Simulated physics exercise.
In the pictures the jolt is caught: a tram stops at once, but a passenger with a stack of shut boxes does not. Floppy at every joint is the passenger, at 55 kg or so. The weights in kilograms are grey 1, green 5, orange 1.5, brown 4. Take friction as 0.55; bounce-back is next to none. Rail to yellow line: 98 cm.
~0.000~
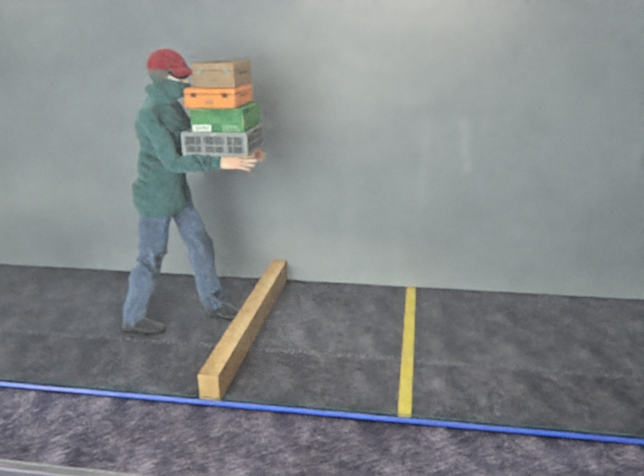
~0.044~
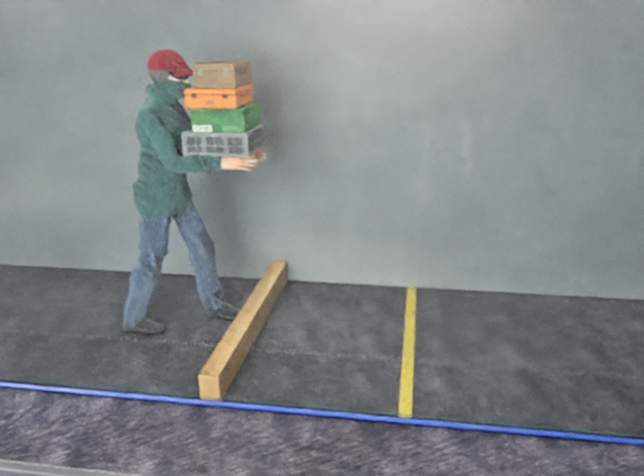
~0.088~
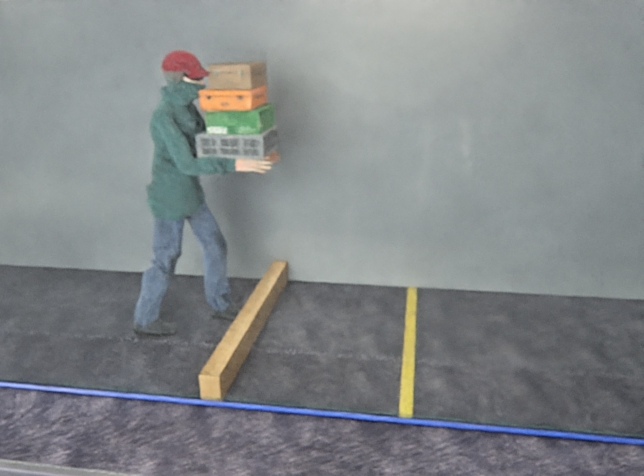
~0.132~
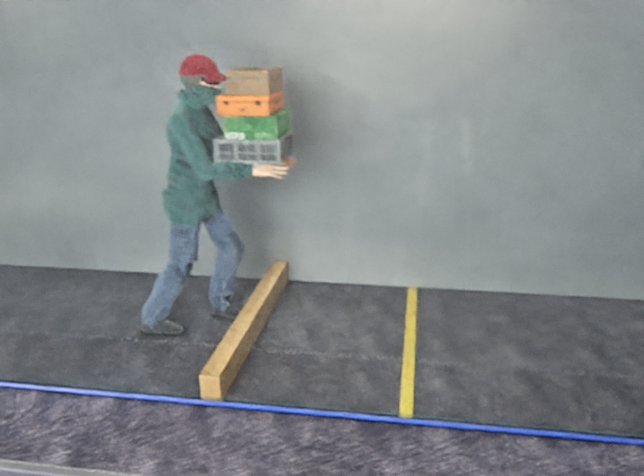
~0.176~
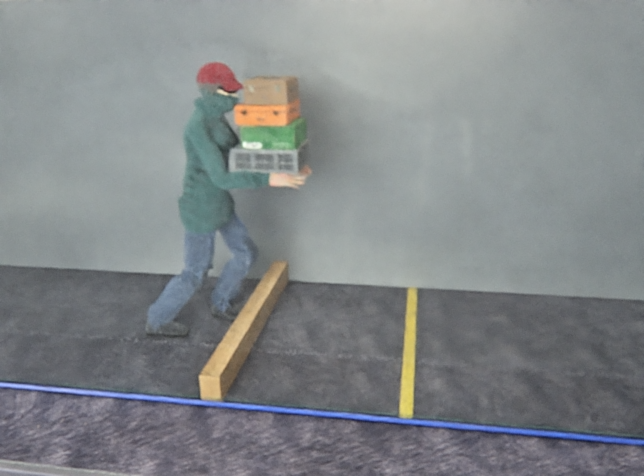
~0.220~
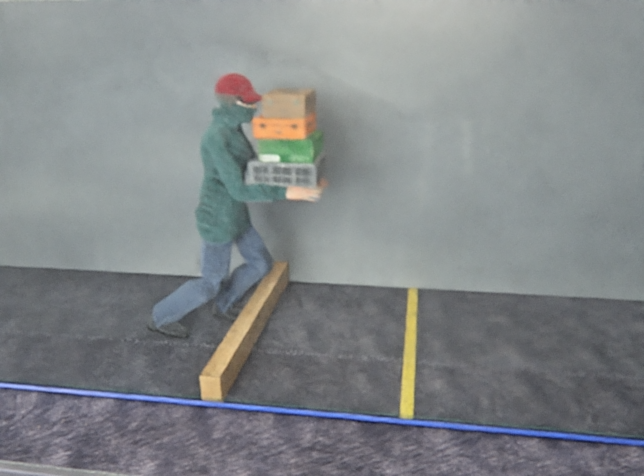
In the video, a figure in a red cap and green jacket holds a stack of boxes in outstretched hands, at first still, then shifts right toward a wooden beam, leaning forward and sinking lower as its knees bend.
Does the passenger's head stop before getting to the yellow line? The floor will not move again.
My guess is it overshoots the line.
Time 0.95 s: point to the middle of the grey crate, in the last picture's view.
Pixel in the last view at that time: About (396, 313).
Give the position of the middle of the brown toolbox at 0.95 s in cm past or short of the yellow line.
Roughly 45 cm past.
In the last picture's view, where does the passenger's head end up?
(464, 300).
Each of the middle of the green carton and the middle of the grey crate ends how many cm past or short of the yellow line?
Green carton, 10 cm on the past side; grey crate, 10 cm on the short side.
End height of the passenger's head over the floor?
About 25 cm above the floor.
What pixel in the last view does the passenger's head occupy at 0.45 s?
Roughly (334, 183) in the last view.
After 0.45 s the passenger's head is 44 cm short of the yellow line, near (334, 183) in the last picture's view; the orange toolbox 20 cm short of the yellow line, tilted 15°.
After 0.65 s the passenger's head is 13 cm past the yellow line, near (436, 276) in the last picture's view.
After 0.95 s the passenger's head is 35 cm past the yellow line, near (476, 294) in the last picture's view; the orange toolbox 29 cm past the yellow line, tilted 70°.
At rest, 2.5 s, grey crate stops short of the yellow line; green carton crosses the yellow line; orange toolbox crosses the yellow line; brown toolbox crosses the yellow line; passenger's head crosses the yellow line.
